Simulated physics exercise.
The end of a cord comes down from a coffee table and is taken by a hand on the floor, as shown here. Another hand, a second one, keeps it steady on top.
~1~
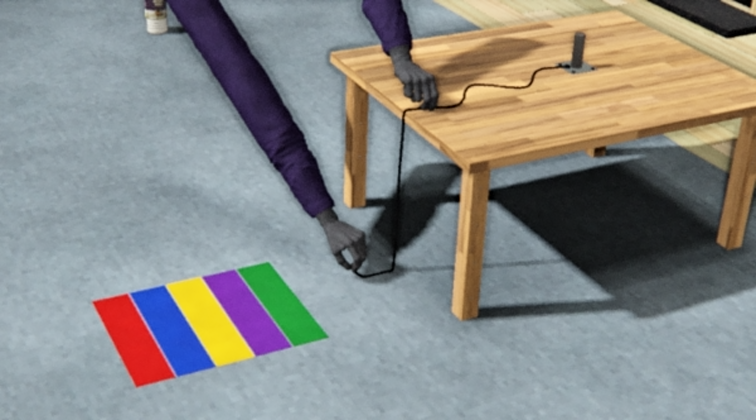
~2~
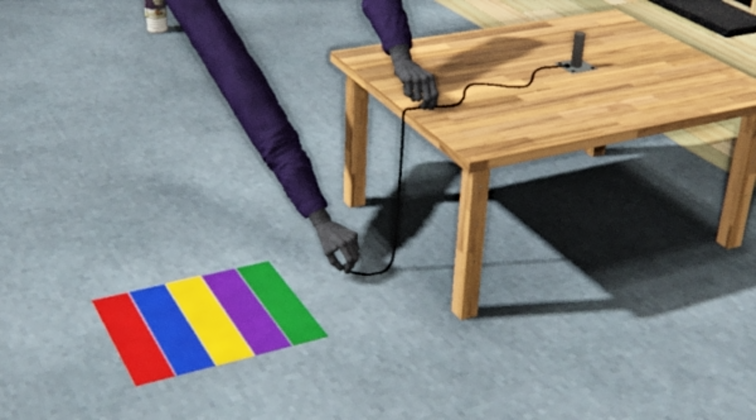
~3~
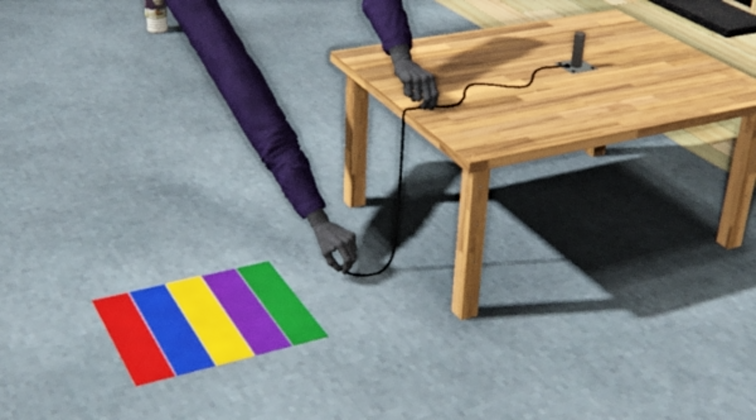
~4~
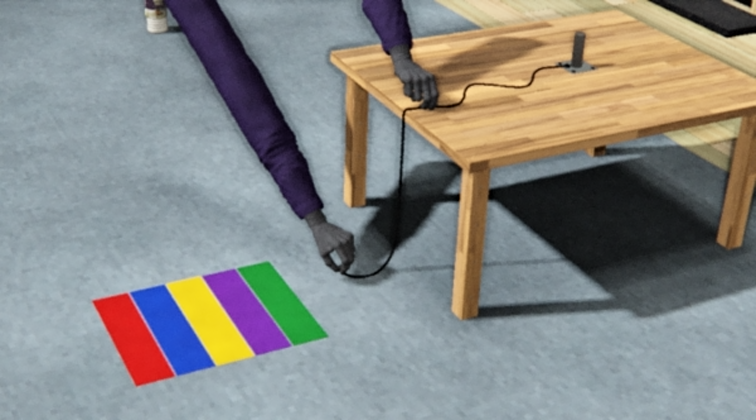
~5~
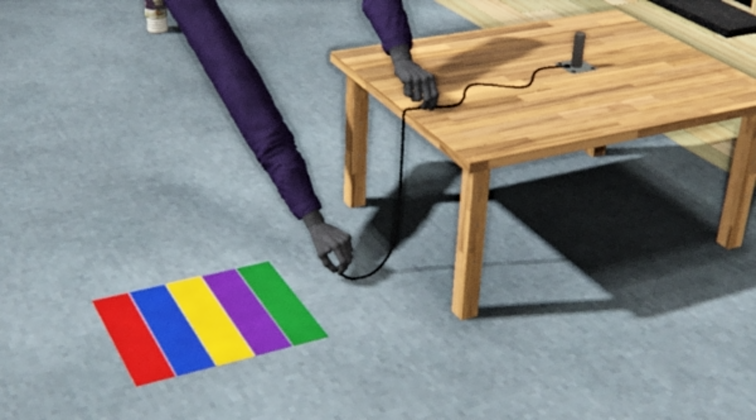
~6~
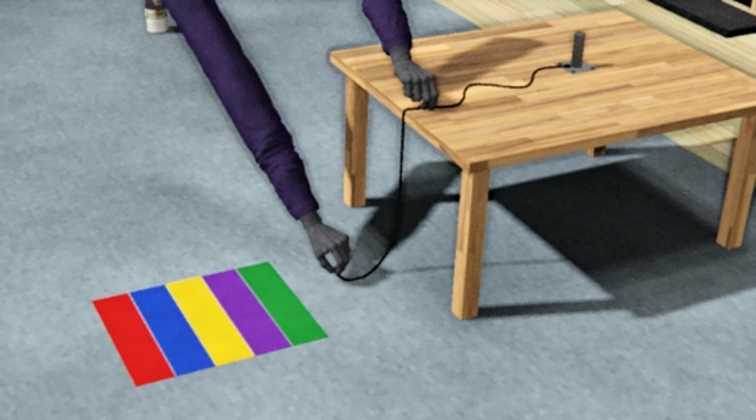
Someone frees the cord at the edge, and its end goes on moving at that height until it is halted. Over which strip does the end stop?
Over the yellow strip.
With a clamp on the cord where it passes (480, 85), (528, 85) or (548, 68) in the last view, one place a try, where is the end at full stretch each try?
The places are (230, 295), (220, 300) and (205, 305).
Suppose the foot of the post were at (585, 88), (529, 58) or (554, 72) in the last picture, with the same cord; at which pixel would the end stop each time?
Close to (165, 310), (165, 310) and (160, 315) in that order.
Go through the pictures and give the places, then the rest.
End (352, 269); green (300, 327); purple (264, 336); yellow (226, 346); blue (187, 356); red (147, 366), in the first frame.
End (344, 269); cord through (539, 69) (503, 86) (462, 100) (404, 120) (399, 189) (394, 254), in the second frame.
End (342, 270), in the third frame.
End (340, 271); cord through (539, 70) (504, 86) (463, 100) (404, 120) (400, 189) (391, 255), in the fourth frame.
End (338, 271), in the fifth frame.
End (335, 272); cord through (539, 70) (504, 87) (462, 100) (404, 120) (400, 189) (386, 254), in the sixth frame.
Soon after, end near (272, 287); over green.
After that, end near (227, 297); over purple.
At the stop, end near (201, 303); over yellow. It gets as far as the yellow strip.
